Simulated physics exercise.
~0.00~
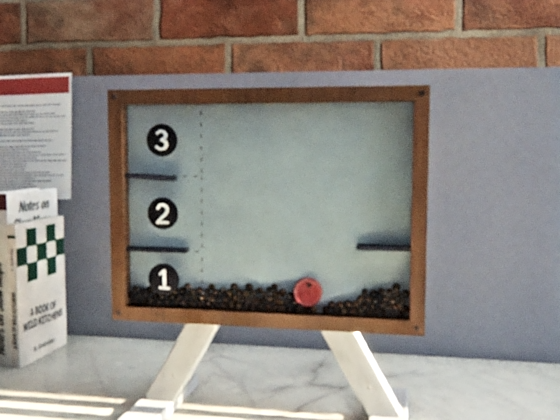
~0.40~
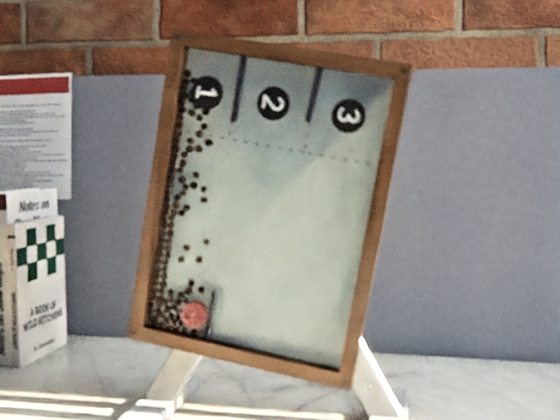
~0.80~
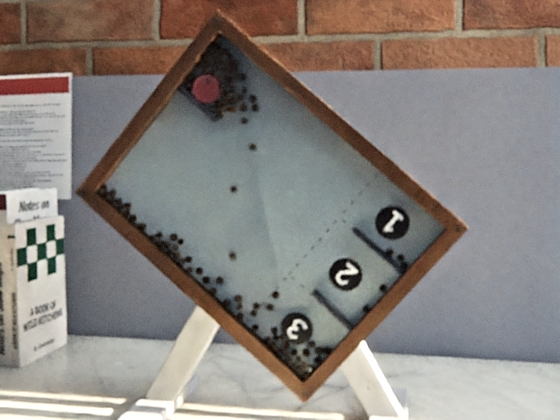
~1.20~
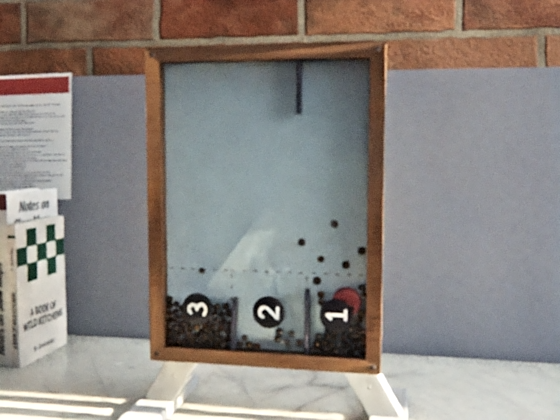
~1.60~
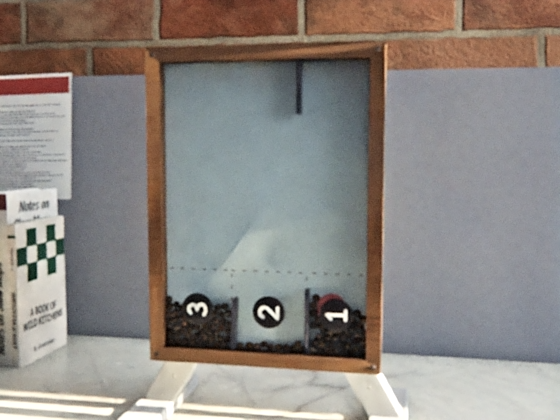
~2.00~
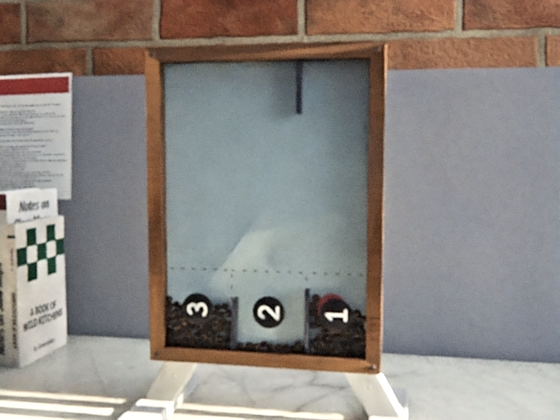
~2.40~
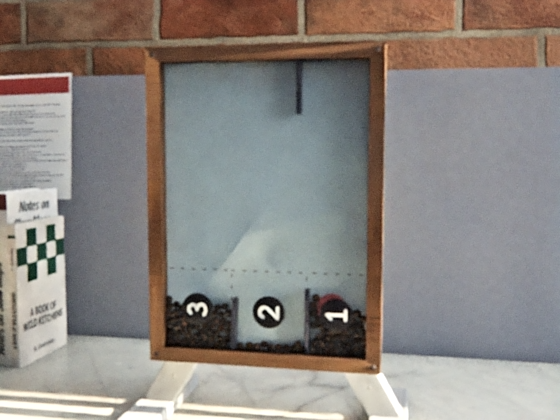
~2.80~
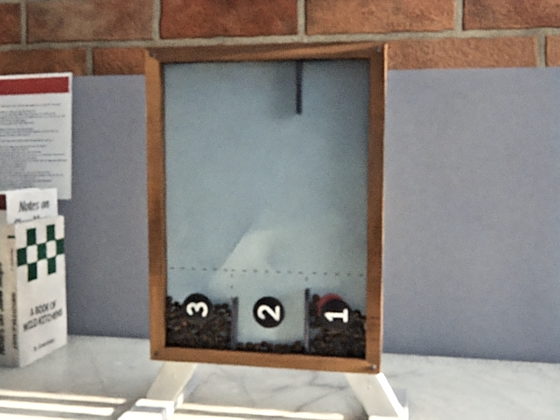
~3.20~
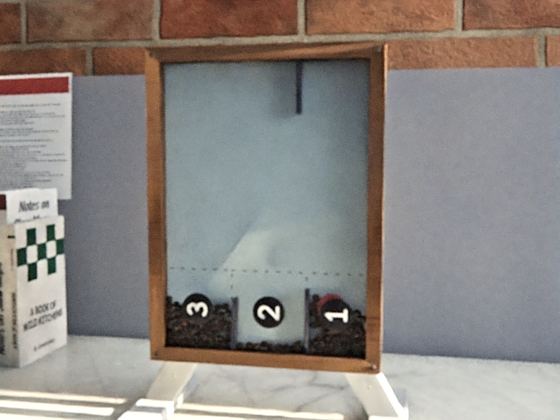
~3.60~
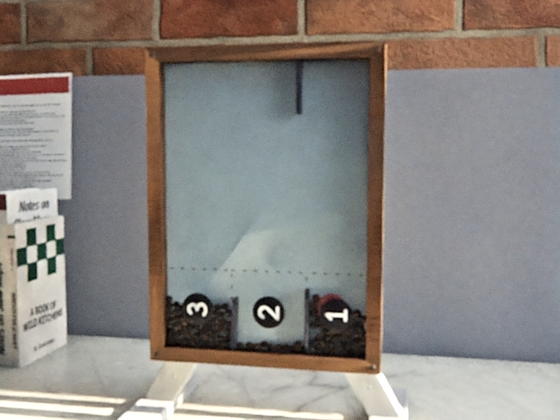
To begin with, a wooden-framed case stands wide on white legs before a brick wall, its dark round pills spread along the bottom with a red disc on top and numbered pockets at the left. The case turns clockwise past upright, and the pills hang along the left side while the disc drops to the lower left. It keeps turning, carrying the disc and some pills to the top corner as others slide toward the pockets. It stops standing tall, with the pockets at the bottom, and the last pills fall. Pockets three and one end well filled, the disc partly buried in one, while two holds only a few pills.
